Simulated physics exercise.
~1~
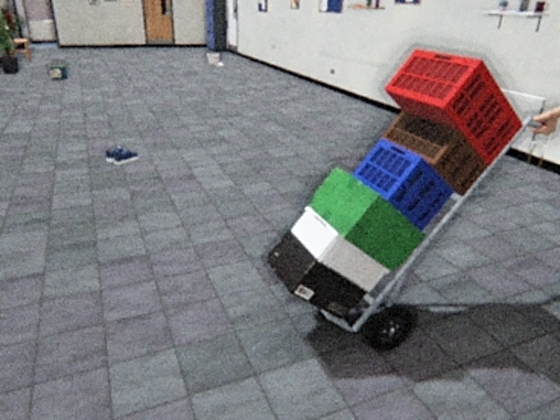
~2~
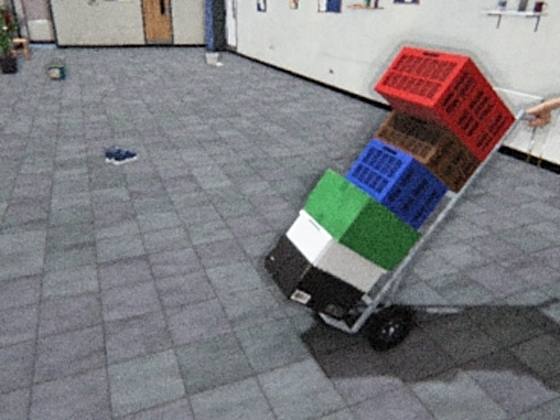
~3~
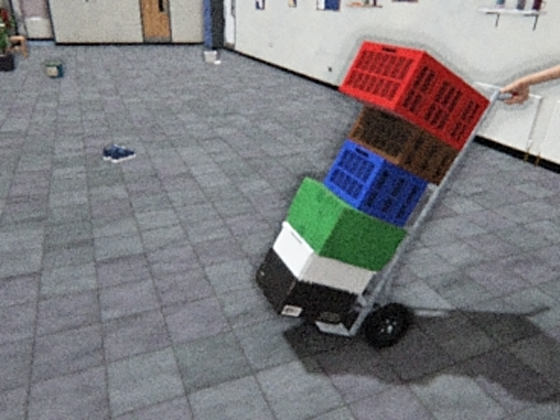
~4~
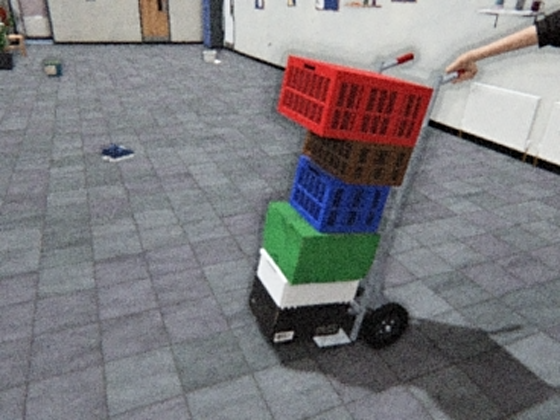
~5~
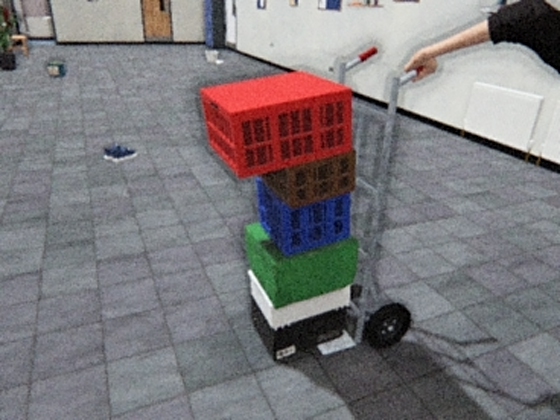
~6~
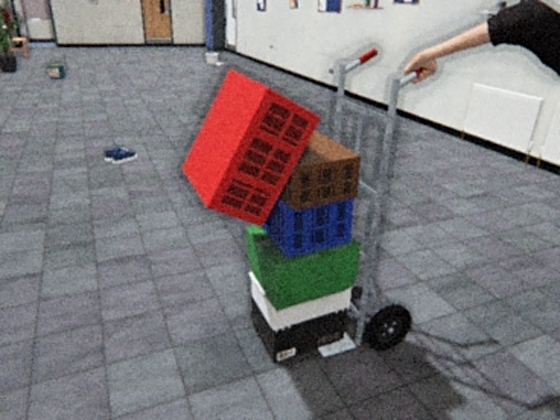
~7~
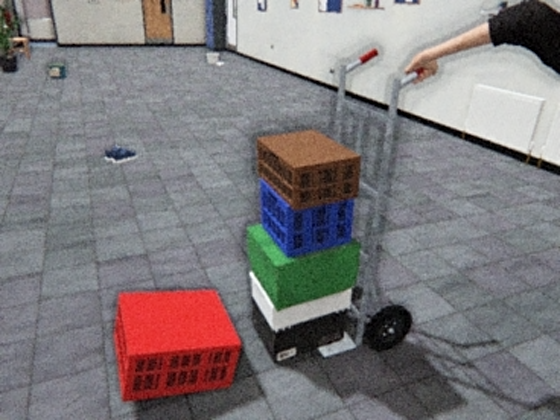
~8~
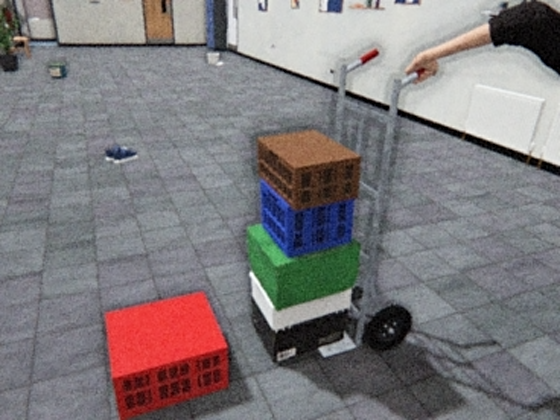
A hand tipping a loaded hand truck upright, the top red crate toppling off leftward to the floor, the other five staying stacked.
